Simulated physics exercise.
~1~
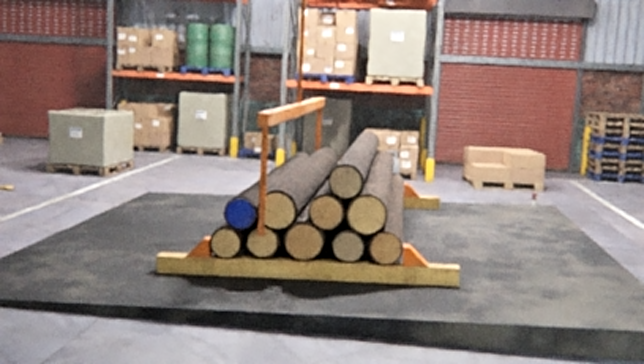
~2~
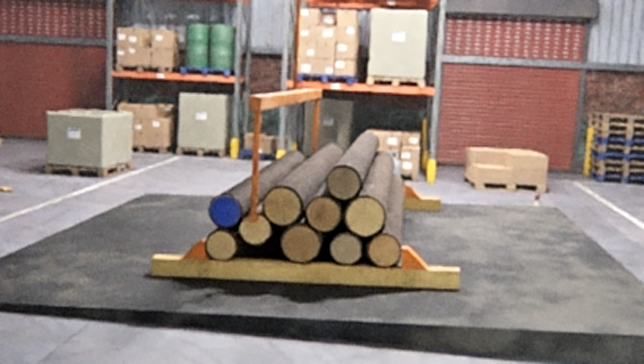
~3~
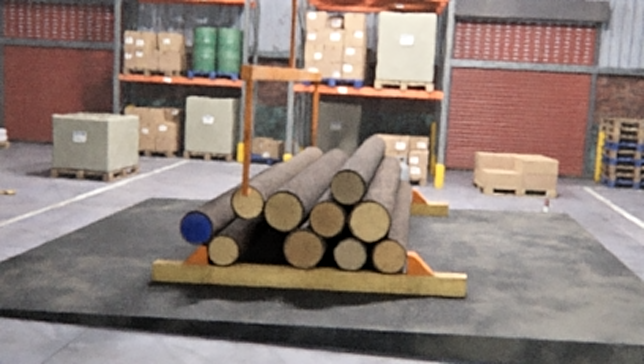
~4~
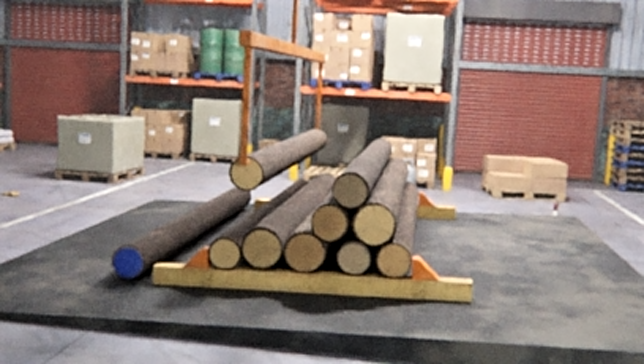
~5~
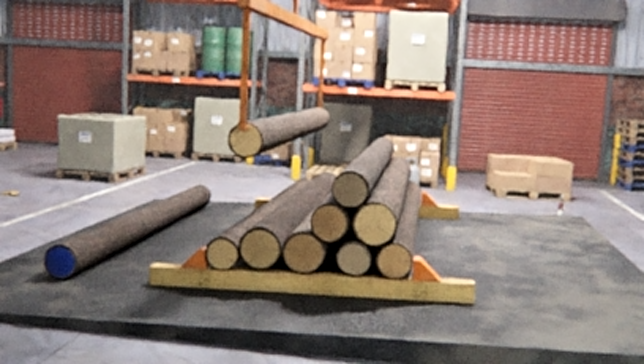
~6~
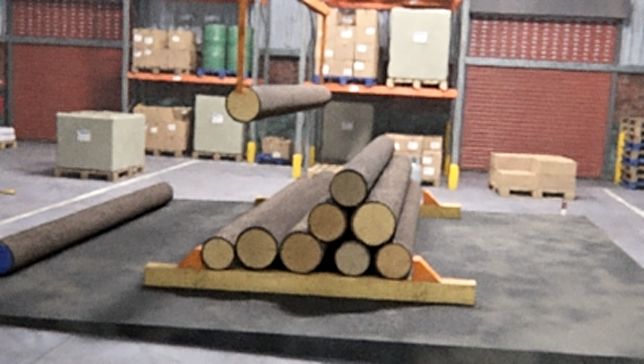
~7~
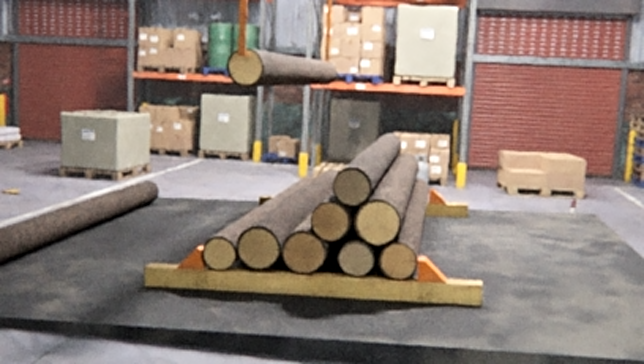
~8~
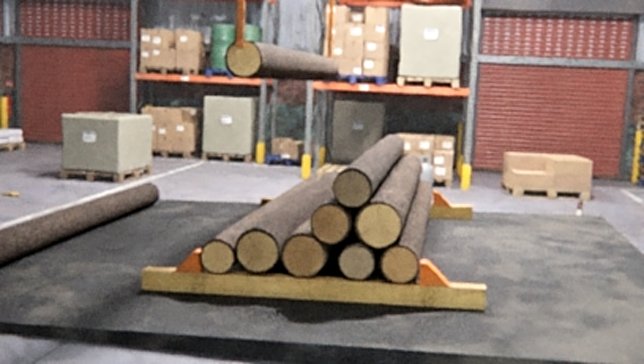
A log was lifted straight up out of a stacked pile by an orange frame, and the blue-ended log beside it slid left, dropped off the wooden supports and rolled away across the dark pad, leaving the rest still piled up.
